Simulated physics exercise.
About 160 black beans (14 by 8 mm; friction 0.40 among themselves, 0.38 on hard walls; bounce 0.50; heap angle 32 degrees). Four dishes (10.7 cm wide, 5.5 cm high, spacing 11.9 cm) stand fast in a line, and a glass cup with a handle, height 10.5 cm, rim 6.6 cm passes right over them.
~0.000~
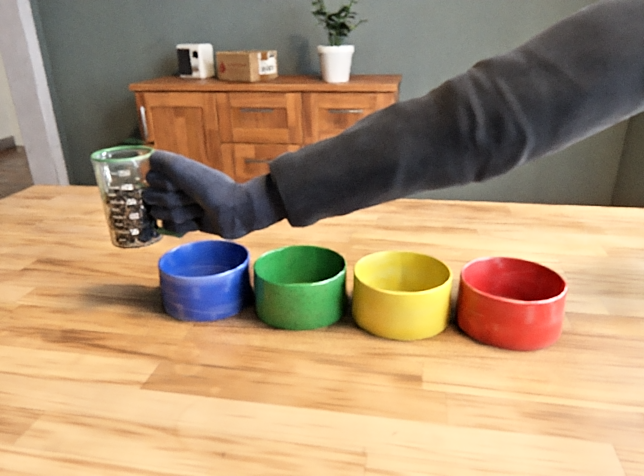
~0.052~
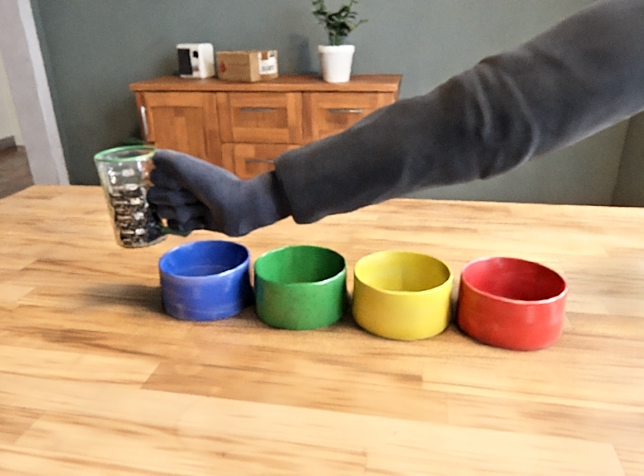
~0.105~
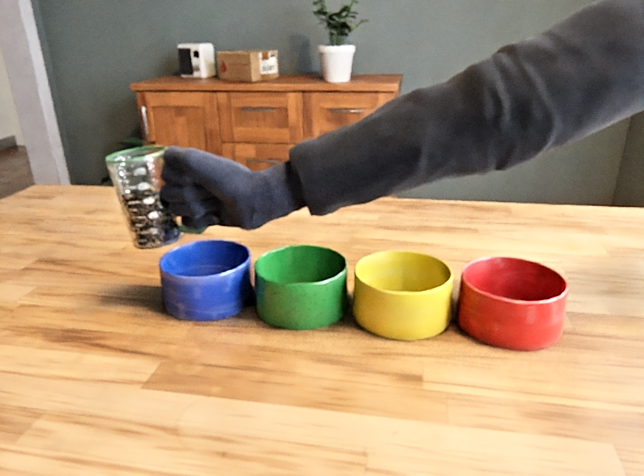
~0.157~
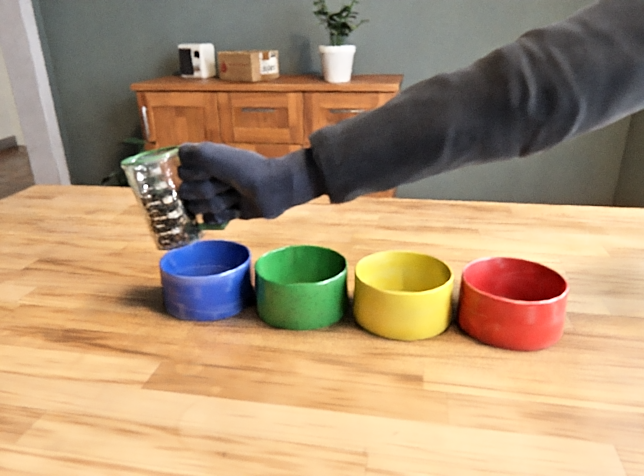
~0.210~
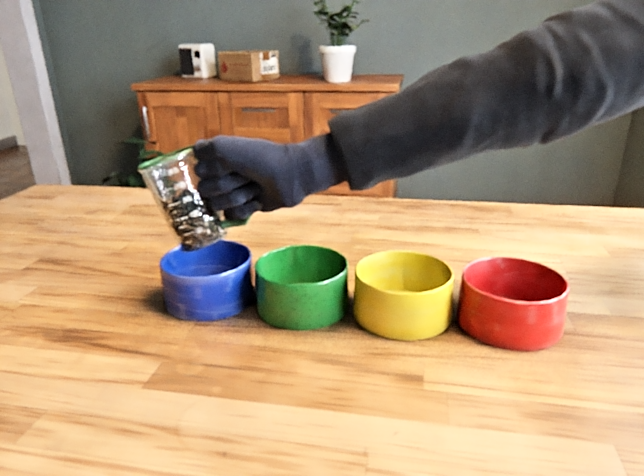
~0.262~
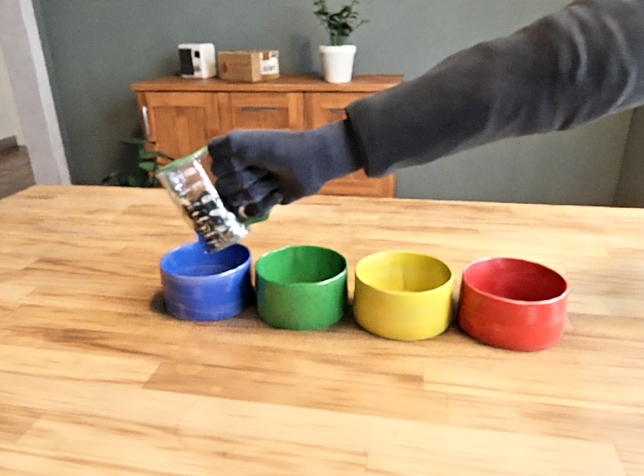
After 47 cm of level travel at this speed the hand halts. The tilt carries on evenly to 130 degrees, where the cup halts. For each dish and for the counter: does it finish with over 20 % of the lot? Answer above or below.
Red: Above, blue: Below, green: Below, yellow: Below, counter: Below.
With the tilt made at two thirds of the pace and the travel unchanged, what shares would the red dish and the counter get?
Red 100; counter 0.
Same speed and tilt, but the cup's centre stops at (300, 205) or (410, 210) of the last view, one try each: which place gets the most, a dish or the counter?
The winner: Green; yellow.
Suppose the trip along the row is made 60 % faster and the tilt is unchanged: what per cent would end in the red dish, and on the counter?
Red 100; counter 0.
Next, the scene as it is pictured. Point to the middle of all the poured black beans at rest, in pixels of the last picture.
At about (497, 307).
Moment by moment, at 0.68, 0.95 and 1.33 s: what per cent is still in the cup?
In turn: 100, 100, 25.
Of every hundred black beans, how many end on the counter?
Some 0 per cent.
After 0.68 s, tilt 76 degrees; cup holds 100 %.
After 0.95 s, tilt 109 degrees; cup holds 100 %.
After 1.33 s, tilt 130 degrees; cup holds 25 %, red 75 %.
In the end, at 2.0 s, red 100 %, blue 0 %, green 0 %, yellow 0 %, counter 0 %.
